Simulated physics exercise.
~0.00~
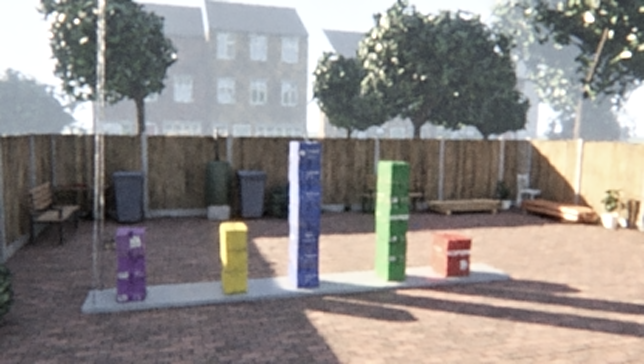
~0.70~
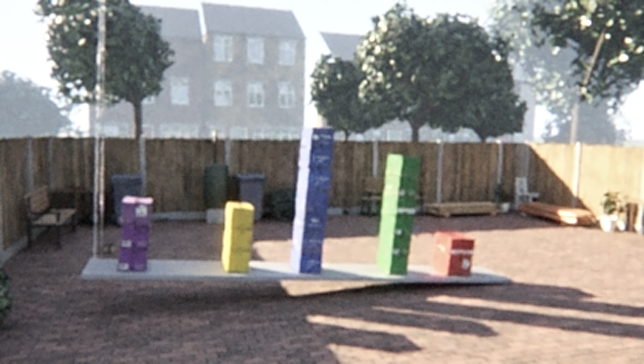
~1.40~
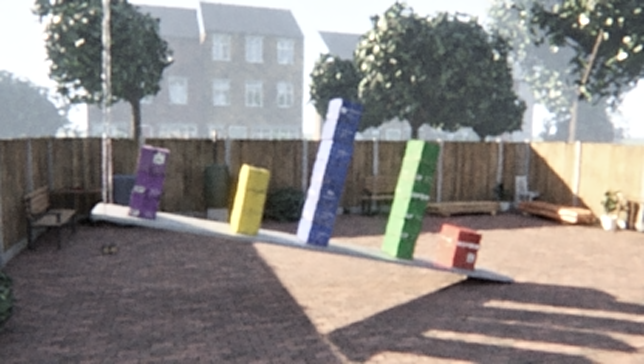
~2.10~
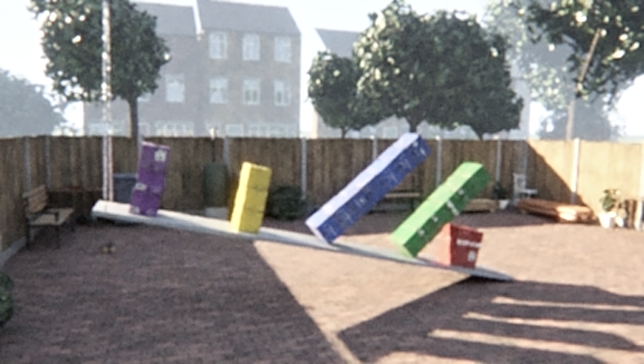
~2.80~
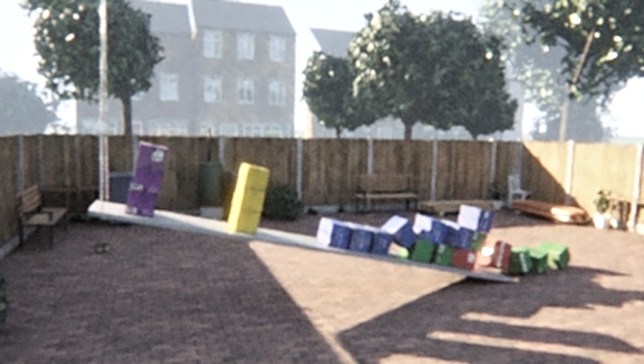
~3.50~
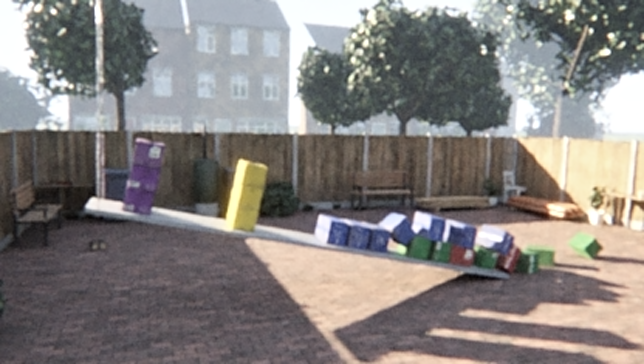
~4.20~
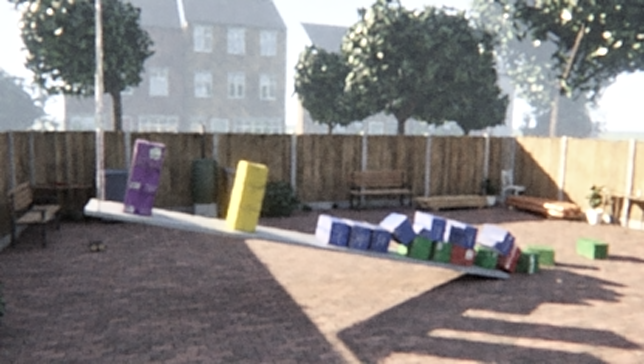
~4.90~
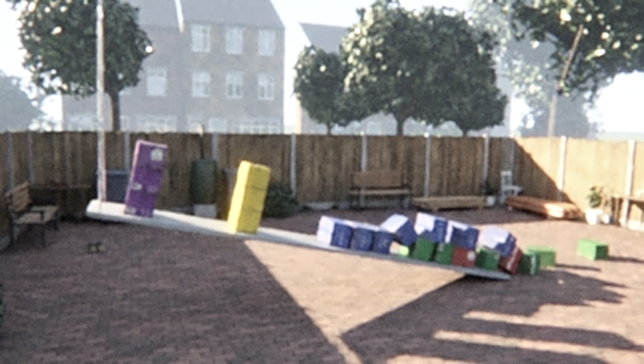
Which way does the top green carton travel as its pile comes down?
It travels to the right, going off past the low end of the rack and ending up on the bricks.
The clip opens on a flat grey rack in a fenced brick yard, holding purple, yellow, blue, green and red piles of cartons. The rack's left end rises, so the deck slopes down to the right and the piles lean with it. The tall blue and green piles then tip over to the right, toward the short red one. They crash down and break into a jumble that takes the red pile with it, and a few green cartons tumble off the low end onto the bricks. The rack stays tilted, with the purple and yellow piles still standing.
